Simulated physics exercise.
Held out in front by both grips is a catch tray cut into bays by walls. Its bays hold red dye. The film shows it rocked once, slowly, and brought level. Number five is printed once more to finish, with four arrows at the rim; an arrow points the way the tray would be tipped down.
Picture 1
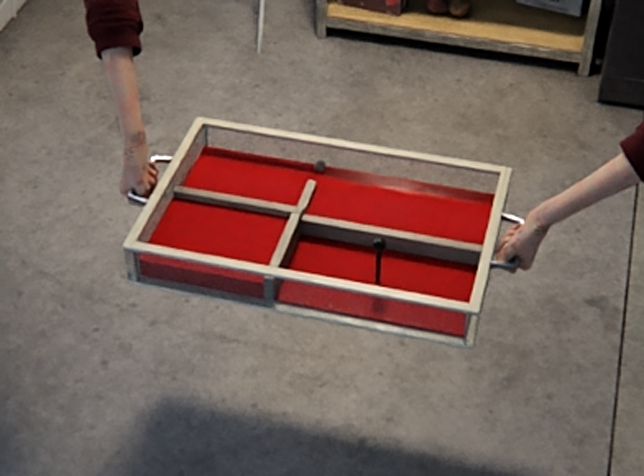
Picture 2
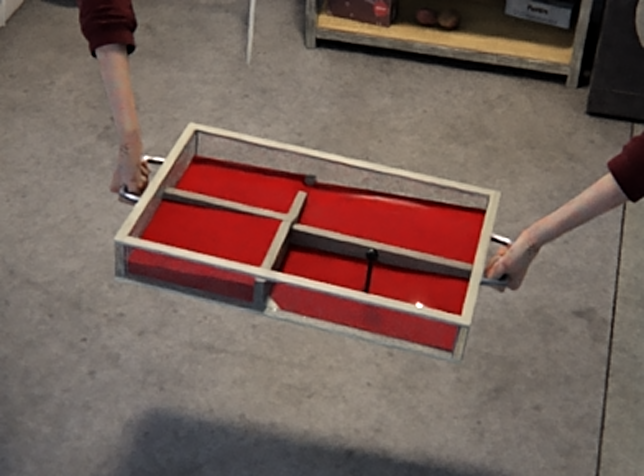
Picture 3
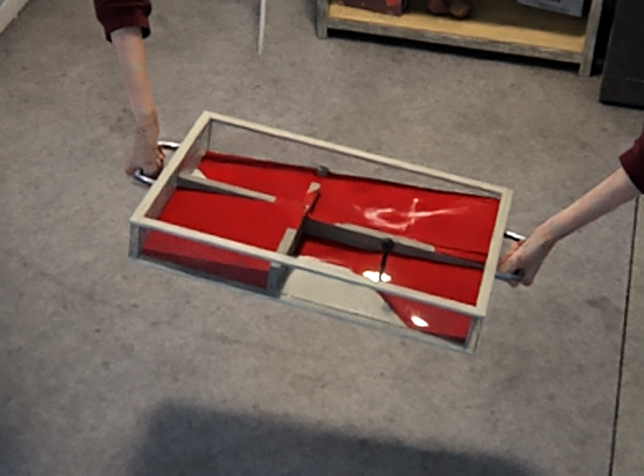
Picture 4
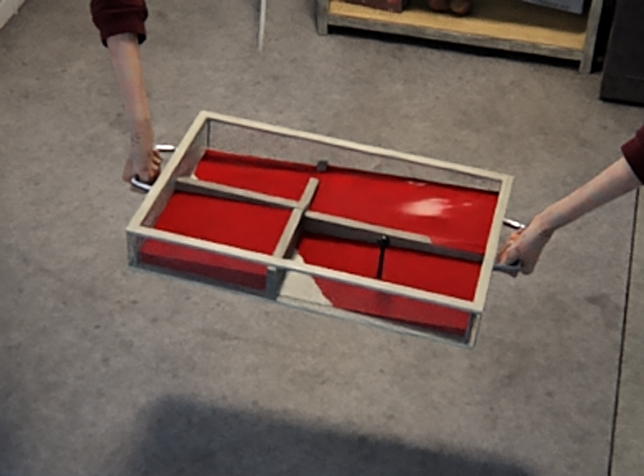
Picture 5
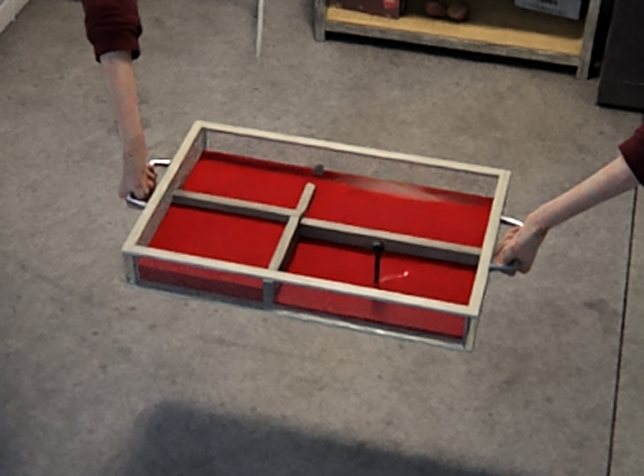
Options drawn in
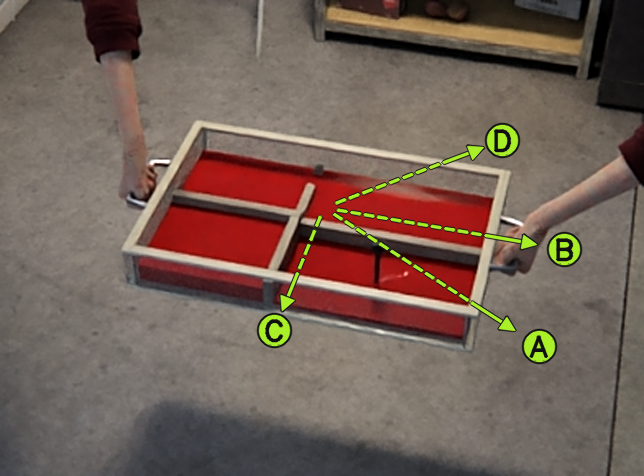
The clip shows two hands holding a divided, clear-sided tray of red liquid above a grey floor, tilting it down toward the back right so liquid runs over the inner dividers, then bringing it back level.
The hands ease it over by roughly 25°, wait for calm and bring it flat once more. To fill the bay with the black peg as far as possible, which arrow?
Go for C.
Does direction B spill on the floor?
Yes.
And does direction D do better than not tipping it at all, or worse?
Worse.
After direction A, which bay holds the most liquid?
The front right bay.
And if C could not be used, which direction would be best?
B.
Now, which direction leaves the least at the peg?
Direction D.
On the marked copy, A ends at (510, 327); B ends at (531, 243); C ends at (284, 306); D ends at (478, 149).
Choosing A, about 24 % of the liquid ends in the peg's bay; about 63 % goes over the rim.
Choosing B, about 30 % of the liquid ends in the peg's bay; about 32 % goes over the rim.
Choosing C, about 44 % of the liquid ends in the peg's bay; nothing spills.
Choosing D, about 3 % of the liquid ends in the peg's bay; about 67 % goes over the rim.
